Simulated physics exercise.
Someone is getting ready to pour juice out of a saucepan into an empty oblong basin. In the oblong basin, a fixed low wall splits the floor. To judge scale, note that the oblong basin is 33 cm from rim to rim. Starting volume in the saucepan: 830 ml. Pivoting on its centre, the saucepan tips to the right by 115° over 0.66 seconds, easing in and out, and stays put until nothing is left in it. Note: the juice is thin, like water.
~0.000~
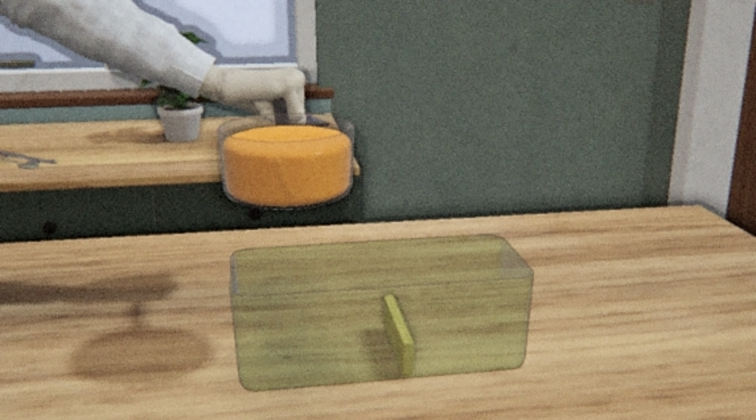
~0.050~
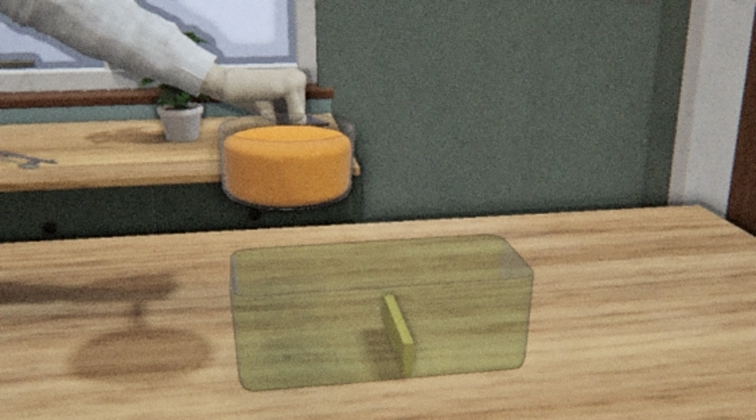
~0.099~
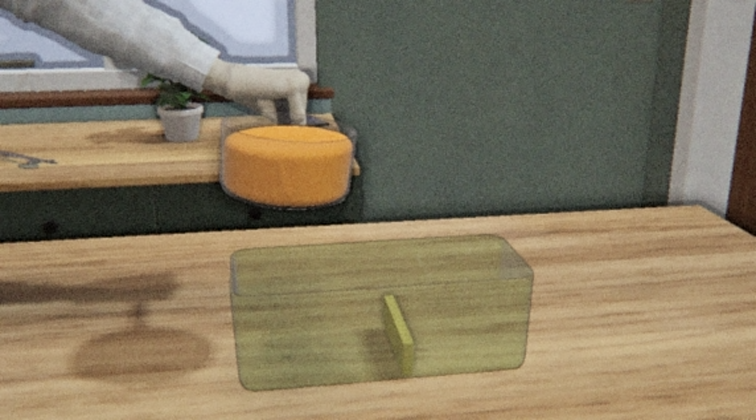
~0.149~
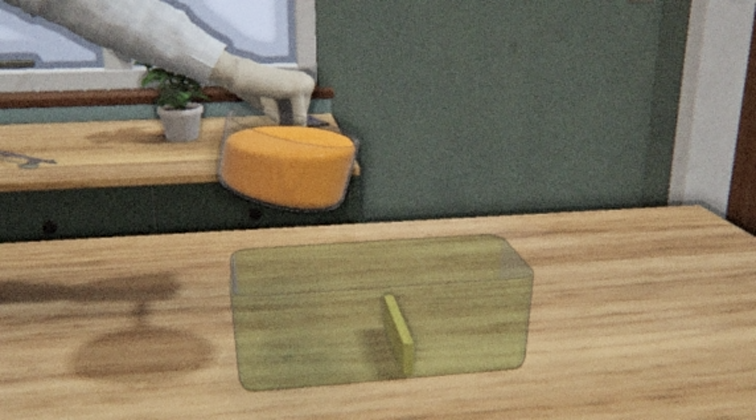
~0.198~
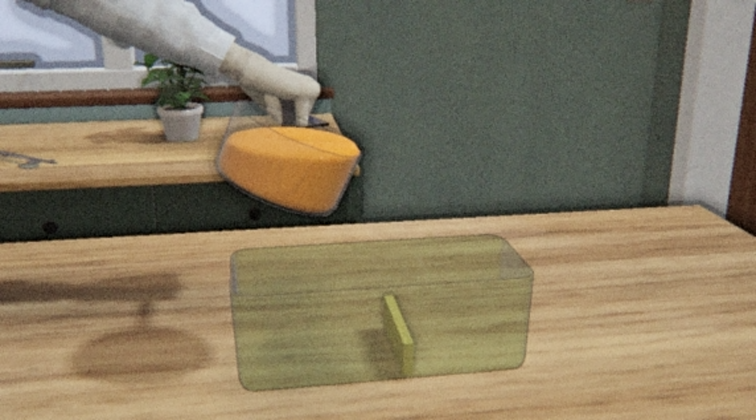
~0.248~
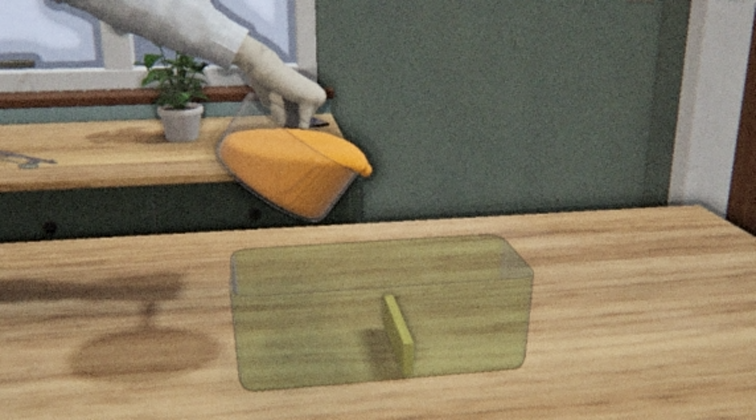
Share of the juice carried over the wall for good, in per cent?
Near 42 per cent.
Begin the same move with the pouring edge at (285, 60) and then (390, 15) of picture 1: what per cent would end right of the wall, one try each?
15 and 70 %.
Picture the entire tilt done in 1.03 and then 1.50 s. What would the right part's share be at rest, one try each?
In order, 60 and 65 per cent.
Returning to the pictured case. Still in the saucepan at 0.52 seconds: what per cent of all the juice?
Fraction remaining: Approx. 18 per cent.
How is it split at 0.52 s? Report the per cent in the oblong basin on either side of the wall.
Lab note: Left near 14 %, right near 32.
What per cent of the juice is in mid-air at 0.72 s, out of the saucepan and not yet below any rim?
About 9 % of the total.
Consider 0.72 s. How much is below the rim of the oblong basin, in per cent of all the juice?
About 90 %.
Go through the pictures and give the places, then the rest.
In the first frame, tilt 0°; pouring edge (352, 126); surface from (222, 141) to (349, 137); the oblong basin's rim runs from (232, 274) to (518, 256); the wall's top is at (398, 319).
In the second frame, tilt 2°; pouring edge (353, 128); surface from (222, 141) to (349, 137).
In the third frame, tilt 6°; pouring edge (355, 133); surface from (225, 140) to (350, 139).
In the fourth frame, tilt 14°; pouring edge (357, 142); surface from (225, 139) to (354, 141).
In the fifth frame, tilt 24°; pouring edge (359, 154); surface from (223, 141) to (355, 146); 1 per cent is over the edge.
In the sixth frame, tilt 36°; pouring edge (357, 168); surface from (222, 139) to (355, 157); 6 per cent is over the edge.
By 0.52 s the tilt is 103° and 18 per cent is still to pour, 14 is left of the wall and 32 right of it.
By 0.72 s the tilt is 115° and 2 per cent is still to pour, 50 is left of the wall and 40 right of it.
By 0.93 s the tilt is 115° and 0 per cent is still to pour, 56 is left of the wall and 42 right of it.
By 1.16 s the tilt is 115° and 0 per cent is still to pour, 56 is left of the wall and 42 right of it.
At rest 56 per cent lies left of the wall, 42 right of it and 2 outside.
